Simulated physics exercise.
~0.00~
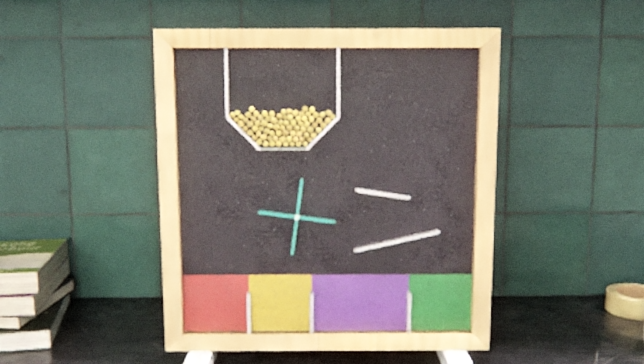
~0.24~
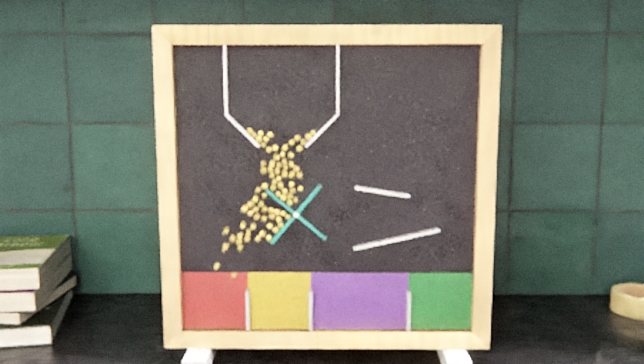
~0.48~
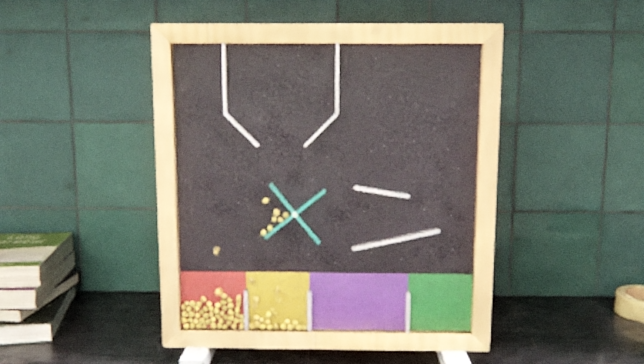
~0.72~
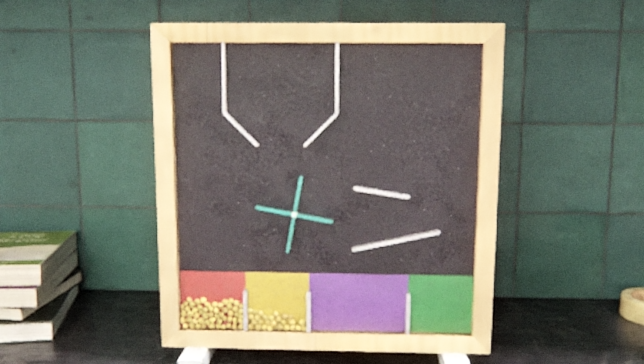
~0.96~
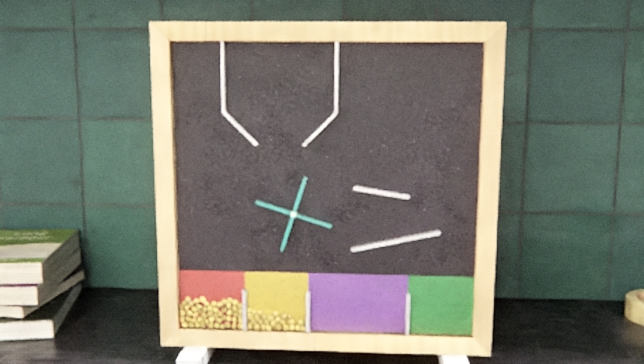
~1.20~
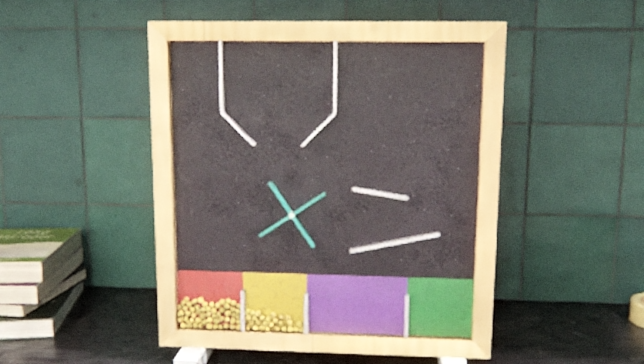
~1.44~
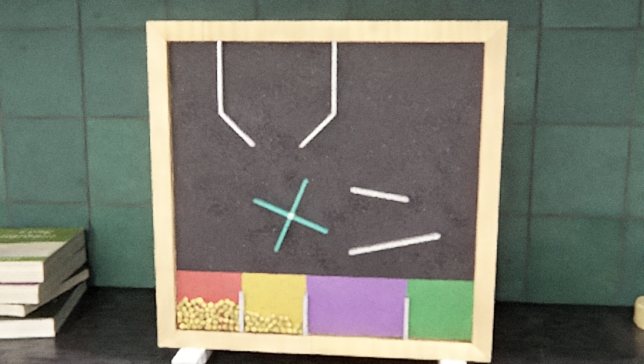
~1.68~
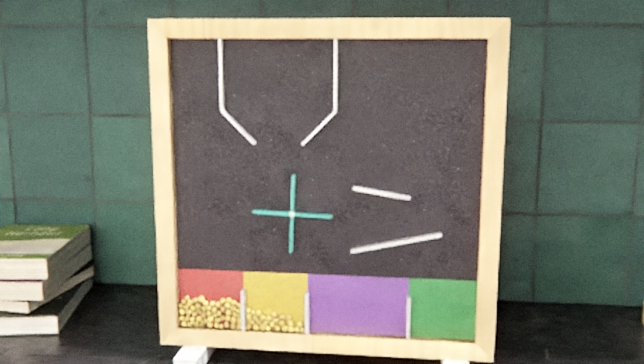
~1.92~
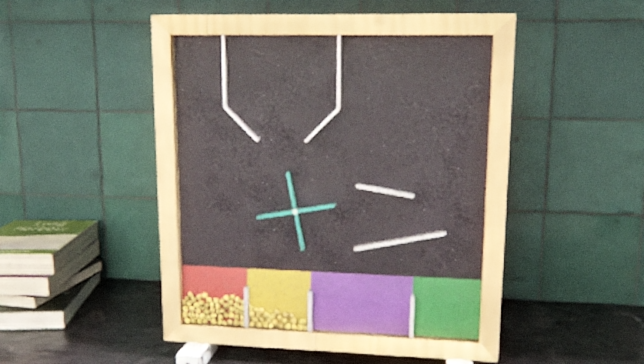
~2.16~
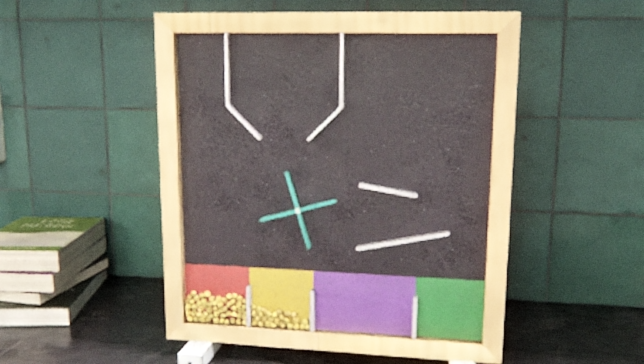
A wood-framed upright box held soya beans in a hopper, which poured down onto a green cross that turned and sent them left, most settling in the red bin and fewer in the yellow, while purple and green stayed empty.
